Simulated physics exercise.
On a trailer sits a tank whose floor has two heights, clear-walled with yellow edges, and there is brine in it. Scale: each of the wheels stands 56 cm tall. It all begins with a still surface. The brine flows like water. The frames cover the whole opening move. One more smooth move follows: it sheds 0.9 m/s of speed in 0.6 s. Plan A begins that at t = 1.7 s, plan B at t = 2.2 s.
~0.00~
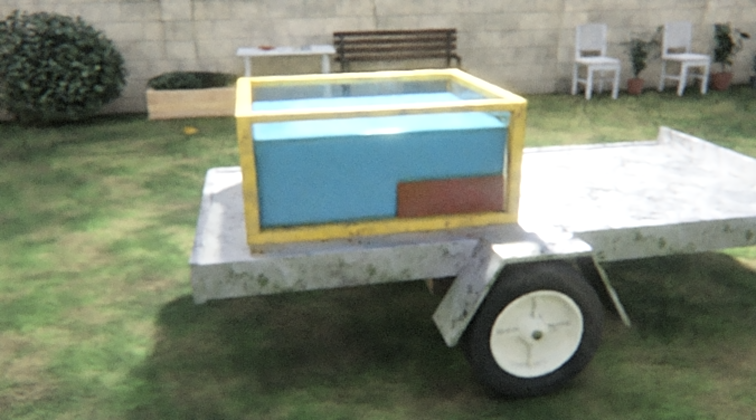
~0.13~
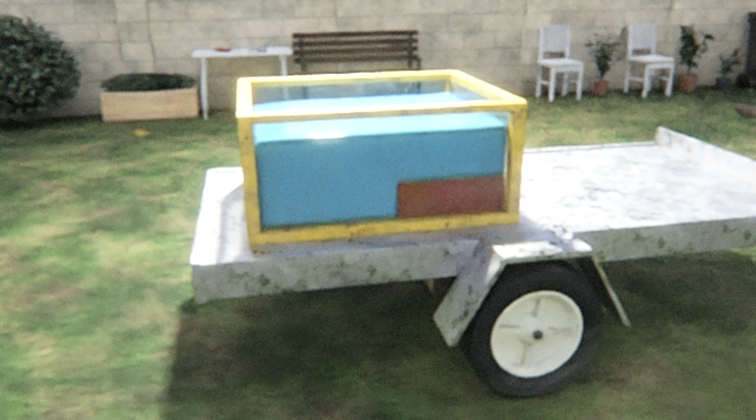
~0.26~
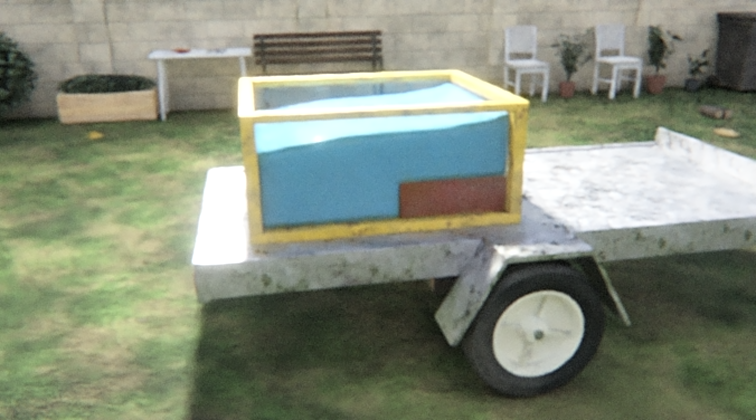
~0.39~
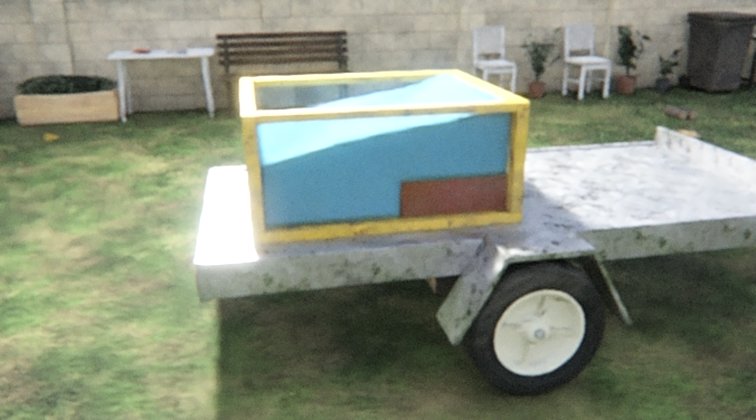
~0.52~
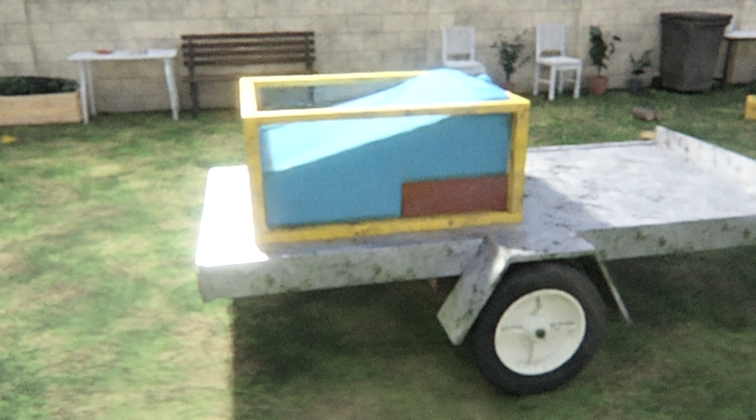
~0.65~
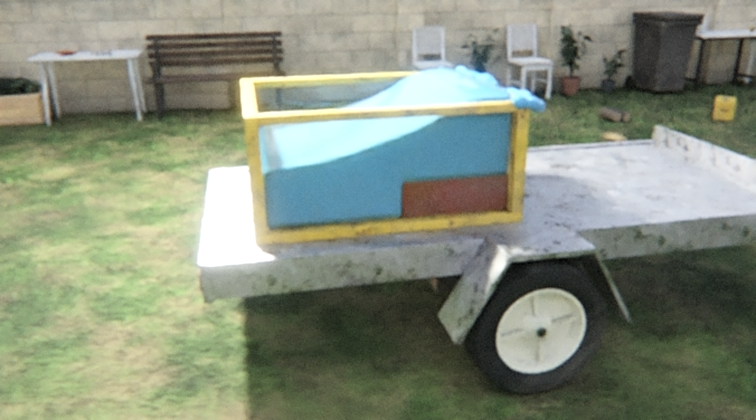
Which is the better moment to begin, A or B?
Plan B spills less.
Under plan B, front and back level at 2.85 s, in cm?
Front 44 cm, back 30 cm.
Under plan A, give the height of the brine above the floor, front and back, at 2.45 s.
About 44 cm in front and 22 cm behind.
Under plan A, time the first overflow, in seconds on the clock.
Near 0.9 s.
For plan A, By 2.45 s the surface is 44 cm up at the front and 23 cm at the back; 7 per cent is out, over the front.
For plan A, By 5.28 s 10 per cent is out, over the front, 24 of 234 litres.
For plan B, By 2.85 s the surface is 44 cm up at the front and 30 cm at the back; 4 per cent is out, over the front.
For plan B, By 5.78 s 4 per cent is out, over the front, 9 of 234 litres.
